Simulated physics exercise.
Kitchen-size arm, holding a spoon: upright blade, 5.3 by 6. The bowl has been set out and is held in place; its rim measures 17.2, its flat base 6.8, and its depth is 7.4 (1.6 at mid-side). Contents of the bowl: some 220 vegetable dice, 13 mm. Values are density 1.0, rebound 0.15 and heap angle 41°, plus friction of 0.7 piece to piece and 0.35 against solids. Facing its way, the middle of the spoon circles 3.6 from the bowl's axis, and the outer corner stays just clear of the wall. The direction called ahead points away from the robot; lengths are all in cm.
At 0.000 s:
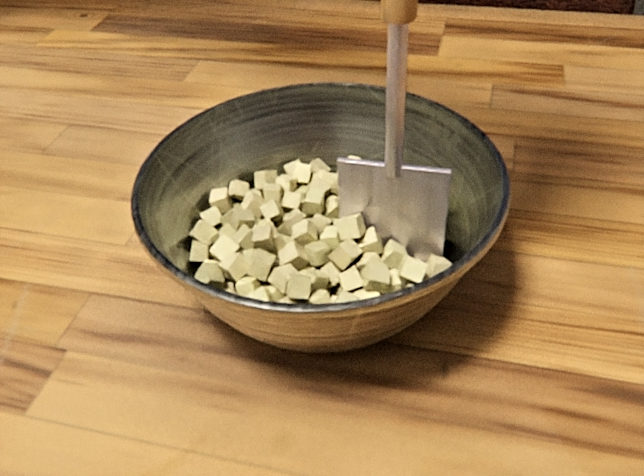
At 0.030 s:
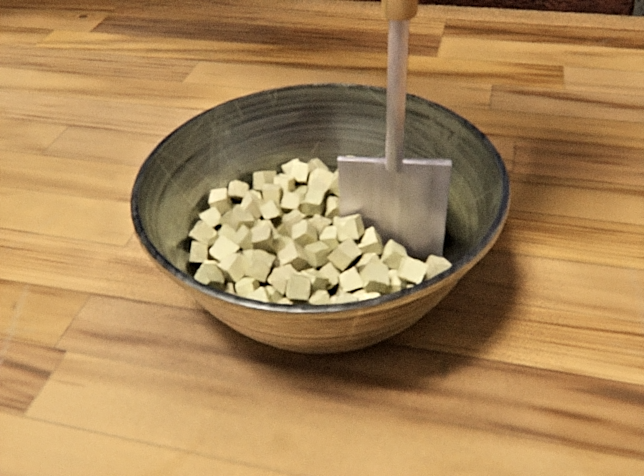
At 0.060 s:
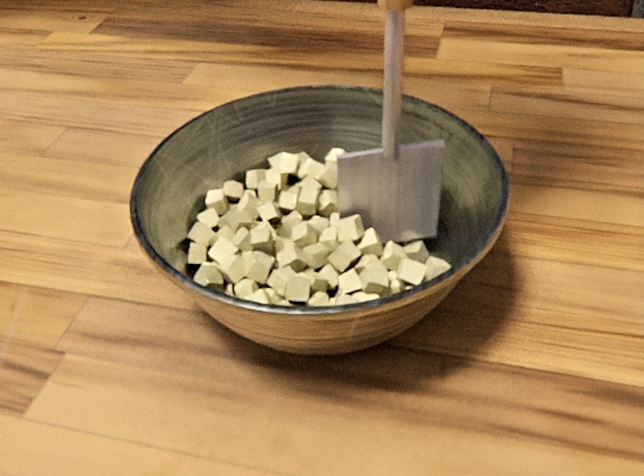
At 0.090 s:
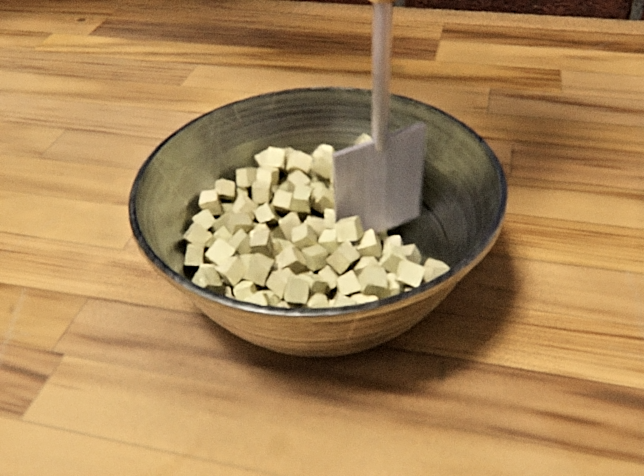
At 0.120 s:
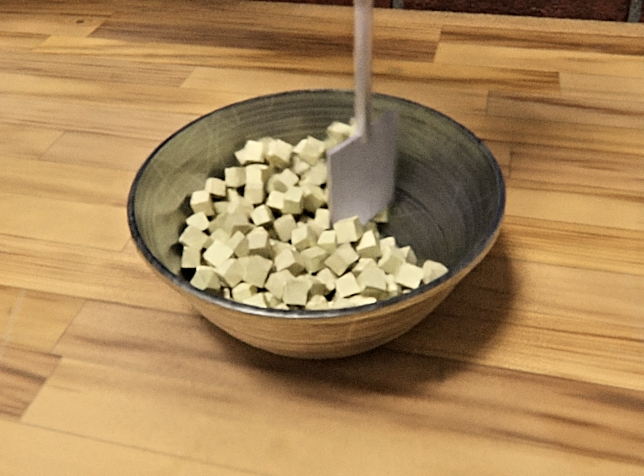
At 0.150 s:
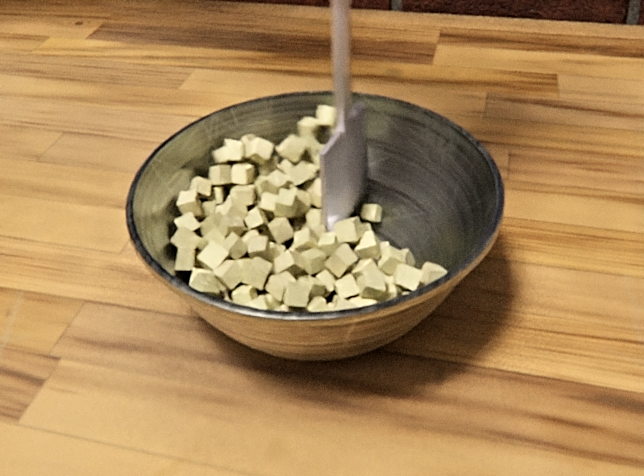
On a tabletop of light and dark wooden strips, seen from above at an angle, a bowl with a dark grey-green inside and brown outside sits near the centre. It holds a heap of pale cream-green cubes, with an upright grey metal blade on a rod at the right. The blade sweeps leftward and toward the back, turning nearly edge-on and pushing cubes into a higher pile at the back left, while the view stays almost still.
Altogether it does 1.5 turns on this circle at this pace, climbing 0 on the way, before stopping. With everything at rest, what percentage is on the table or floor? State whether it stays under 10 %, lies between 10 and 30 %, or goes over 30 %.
It lies between 10 and 30 %.
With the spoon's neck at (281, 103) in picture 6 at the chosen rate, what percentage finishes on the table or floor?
Something like 50 percent, roughly.
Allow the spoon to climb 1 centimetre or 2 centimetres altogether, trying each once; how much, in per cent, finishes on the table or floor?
That gives about 20 per cent and 20 per cent, in order.
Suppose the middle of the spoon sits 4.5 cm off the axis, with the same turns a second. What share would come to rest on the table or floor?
In that case some 15 %.
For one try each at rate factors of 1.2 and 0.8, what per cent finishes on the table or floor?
I'd expect near 25 per cent, then near 10 per cent.
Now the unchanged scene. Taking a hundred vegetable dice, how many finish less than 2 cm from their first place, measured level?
Roughly 15 percent.
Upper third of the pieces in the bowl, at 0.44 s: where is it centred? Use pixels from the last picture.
The top third is centred near (345, 270) in the last picture.
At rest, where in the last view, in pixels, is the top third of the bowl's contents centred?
Near (263, 288).
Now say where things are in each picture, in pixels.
In the first frame, spoon neck at (394, 137), 0° round; upper third of the load around (304, 238), from x 200 to 435, top at y 170; 223 in the bowl.
In the second frame, spoon neck at (395, 132), 7° round; upper third of the load around (308, 238), from x 200 to 435, top at y 165.
In the third frame, spoon neck at (392, 121), 24° round; upper third of the load around (306, 229), from x 200 to 435, top at y 160.
In the fourth frame, spoon neck at (381, 112), 43° round; upper third of the load around (296, 226), from x 195 to 435, top at y 150.
In the fifth frame, spoon neck at (363, 105), 61° round; upper third of the load around (289, 206), from x 190 to 435, top at y 130.
In the sixth frame, spoon neck at (342, 101), 80° round; upper third of the load around (273, 203), from x 185 to 430, top at y 115; 223 in the bowl.
By 0.44 s, 259° round, highest piece 9 above the table; 207 in the bowl, 6 on the table or floor, 10 in flight or on the tool.
By 0.74 s, 78° round, highest piece 9 above the table; 190 in the bowl, 26 on the table or floor, 7 in flight or on the tool.
By 1.08 s, 180° round, highest piece 8 above the table; 175 in the bowl, 48 on the table or floor.
By 1.78 s, 180° round, highest piece 7 above the table; 175 in the bowl, 48 on the table or floor.
Final count, 175 in the bowl, 48 on the table or floor. That is 22 % on the table or floor.
